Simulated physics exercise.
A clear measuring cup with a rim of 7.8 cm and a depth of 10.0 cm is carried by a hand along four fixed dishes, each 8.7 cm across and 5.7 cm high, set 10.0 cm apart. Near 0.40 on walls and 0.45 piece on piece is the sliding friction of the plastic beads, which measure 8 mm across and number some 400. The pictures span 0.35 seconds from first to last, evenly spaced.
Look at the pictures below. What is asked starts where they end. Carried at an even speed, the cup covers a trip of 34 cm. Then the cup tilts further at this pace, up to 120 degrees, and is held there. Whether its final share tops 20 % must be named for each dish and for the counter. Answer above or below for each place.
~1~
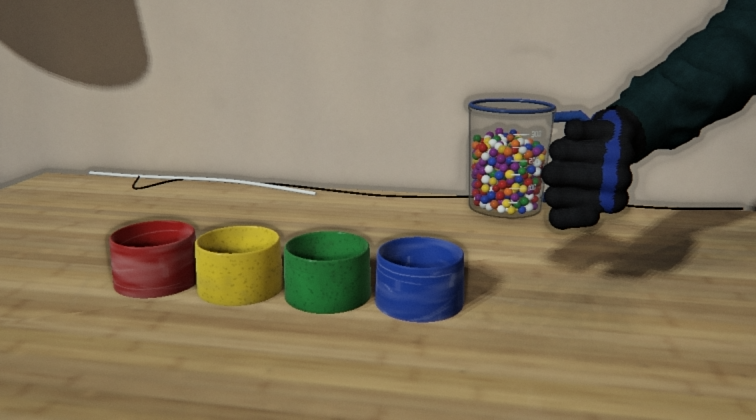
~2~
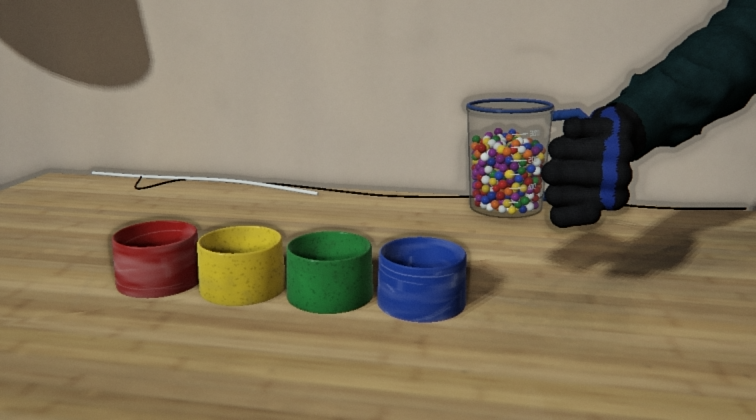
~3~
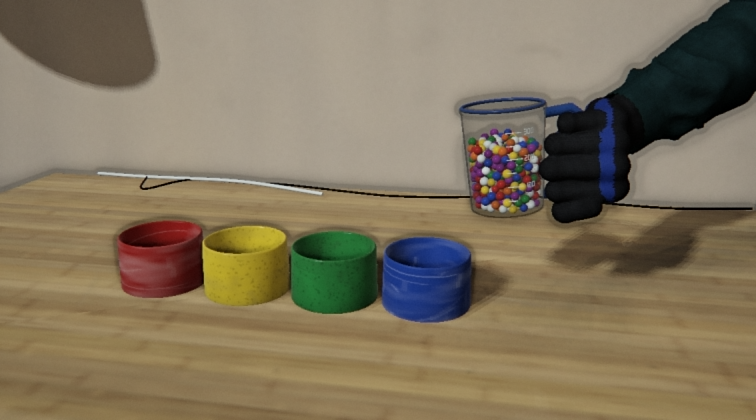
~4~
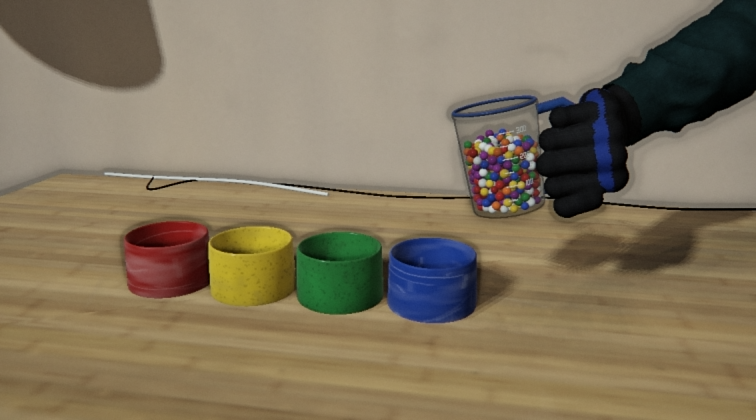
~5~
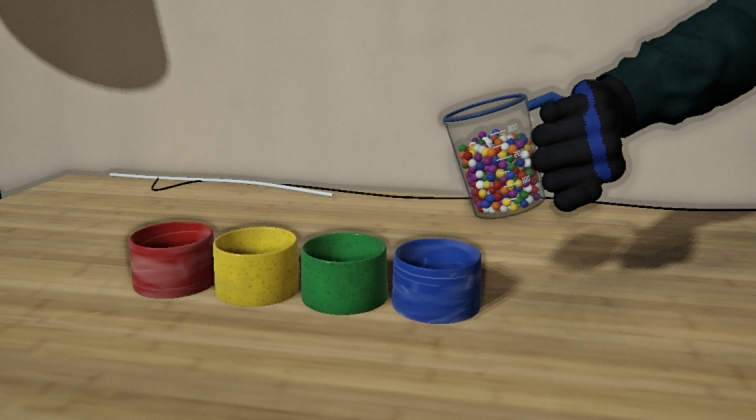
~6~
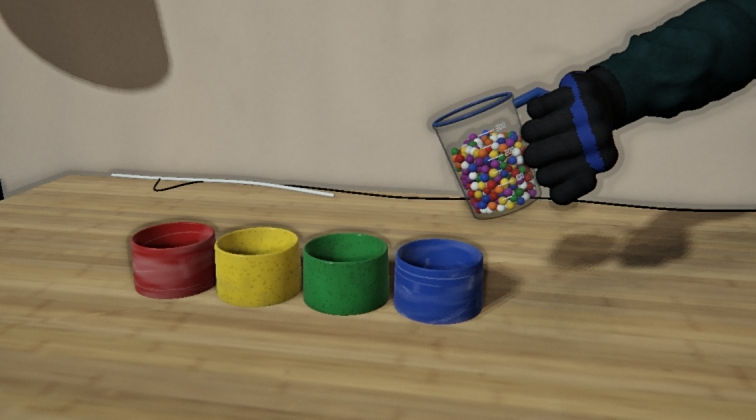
Red: Below, blue: Below, green: Below, yellow: Above, counter: Below.
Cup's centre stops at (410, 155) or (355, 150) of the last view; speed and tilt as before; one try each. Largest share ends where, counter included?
Most lands at green on the first run and at yellow on the second.
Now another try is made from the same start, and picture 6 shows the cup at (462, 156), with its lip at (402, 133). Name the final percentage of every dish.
Final shares - red 40 %, blue 0 %, green 0 %, yellow 40 %.
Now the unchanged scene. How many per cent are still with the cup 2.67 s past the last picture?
Estimate: Some 0 %.
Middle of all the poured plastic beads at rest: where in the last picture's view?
Approximately (256, 267) in the last view.
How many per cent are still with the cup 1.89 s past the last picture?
Reading: Approx. 0 %.
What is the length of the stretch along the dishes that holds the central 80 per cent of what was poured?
I'd put it near 6 cm.
Then, 1.14 s after the last picture, tilt 112 degrees; cup holds 80 %, yellow 10 %.
Then, 1.89 s after the last picture, tilt 120 degrees; cup holds 0 %, yellow 90 %.
Then, 2.67 s after the last picture, tilt 120 degrees; cup holds 0 %, yellow 90 %.
In the end, red 0 %, blue 0 %, green 0 %, yellow 90 %, counter 10 %.
